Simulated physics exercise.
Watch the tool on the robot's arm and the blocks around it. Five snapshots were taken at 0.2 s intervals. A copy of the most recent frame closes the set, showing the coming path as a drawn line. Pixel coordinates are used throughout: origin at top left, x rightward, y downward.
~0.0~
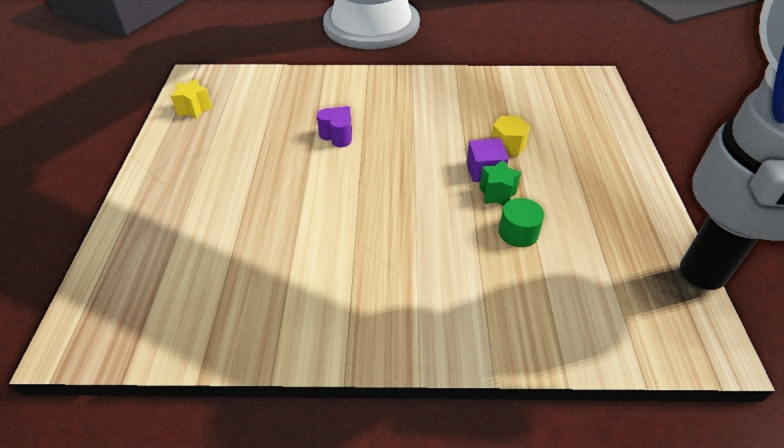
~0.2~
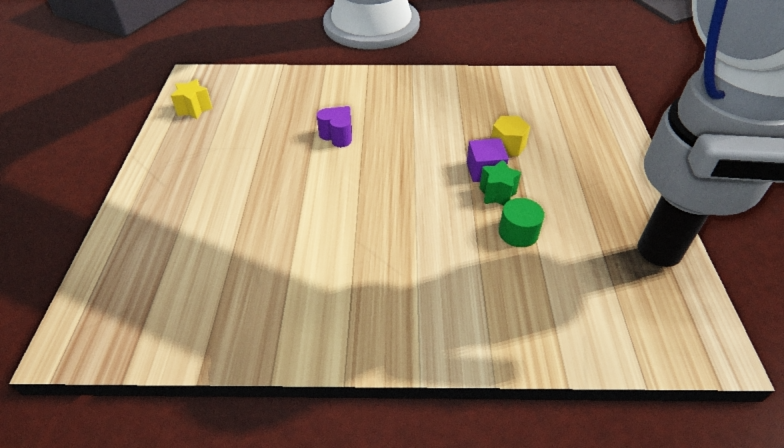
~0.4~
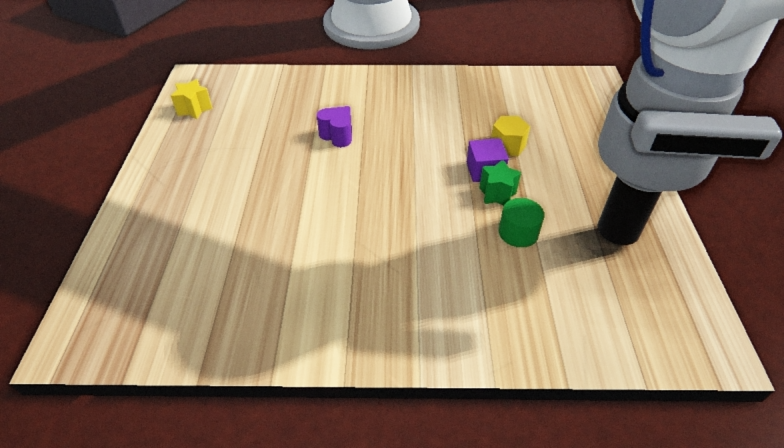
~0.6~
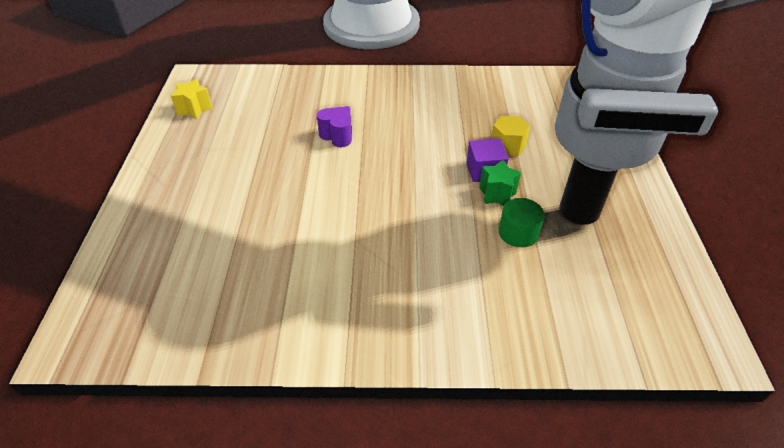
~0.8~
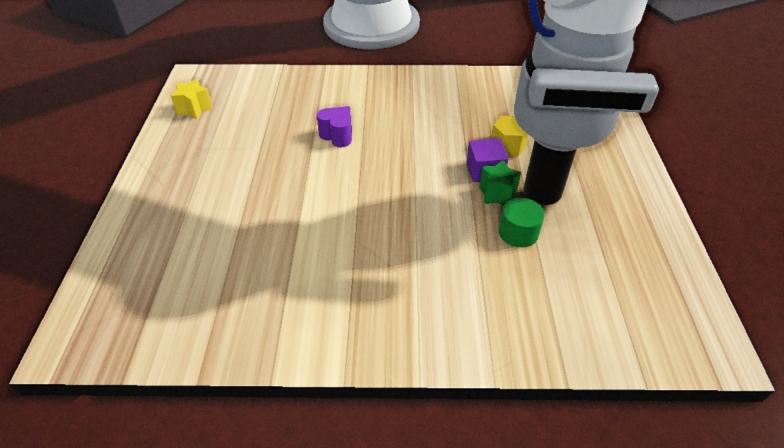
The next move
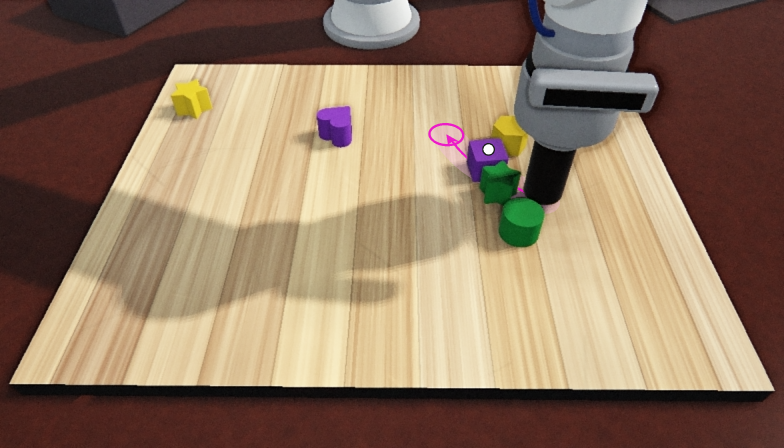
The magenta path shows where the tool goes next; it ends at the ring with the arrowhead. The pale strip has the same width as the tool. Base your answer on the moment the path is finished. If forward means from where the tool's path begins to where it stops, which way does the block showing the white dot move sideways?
Toward the left.
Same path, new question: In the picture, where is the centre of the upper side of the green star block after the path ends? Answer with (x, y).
It is at (473, 169).
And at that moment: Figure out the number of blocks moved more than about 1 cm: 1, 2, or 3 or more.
I count two.
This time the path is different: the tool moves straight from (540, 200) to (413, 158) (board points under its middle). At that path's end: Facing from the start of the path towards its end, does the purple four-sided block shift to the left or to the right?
It is displaced to the right.
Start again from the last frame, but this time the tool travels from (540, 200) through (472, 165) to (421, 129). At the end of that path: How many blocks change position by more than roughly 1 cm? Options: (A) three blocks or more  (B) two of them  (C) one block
B: Two of them.
Drawn move, from (540, 200) through (501, 180) and (468, 158) to (446, 134); the dot is on the purple four-sided block.
On the path given first. One third of the way, tool at (502, 171); purple four-sided block at (471, 140); green star block at (478, 171), turned 65° anticlockwise.
Two thirds of the way, tool at (468, 149); purple four-sided block at (436, 122); green star block at (473, 169), turned 85° anticlockwise.
At the end, tool at (447, 127); purple four-sided block at (414, 112), turned 65° anticlockwise; green star block at (473, 169), turned 85° anticlockwise; yellow hexagonal block still.
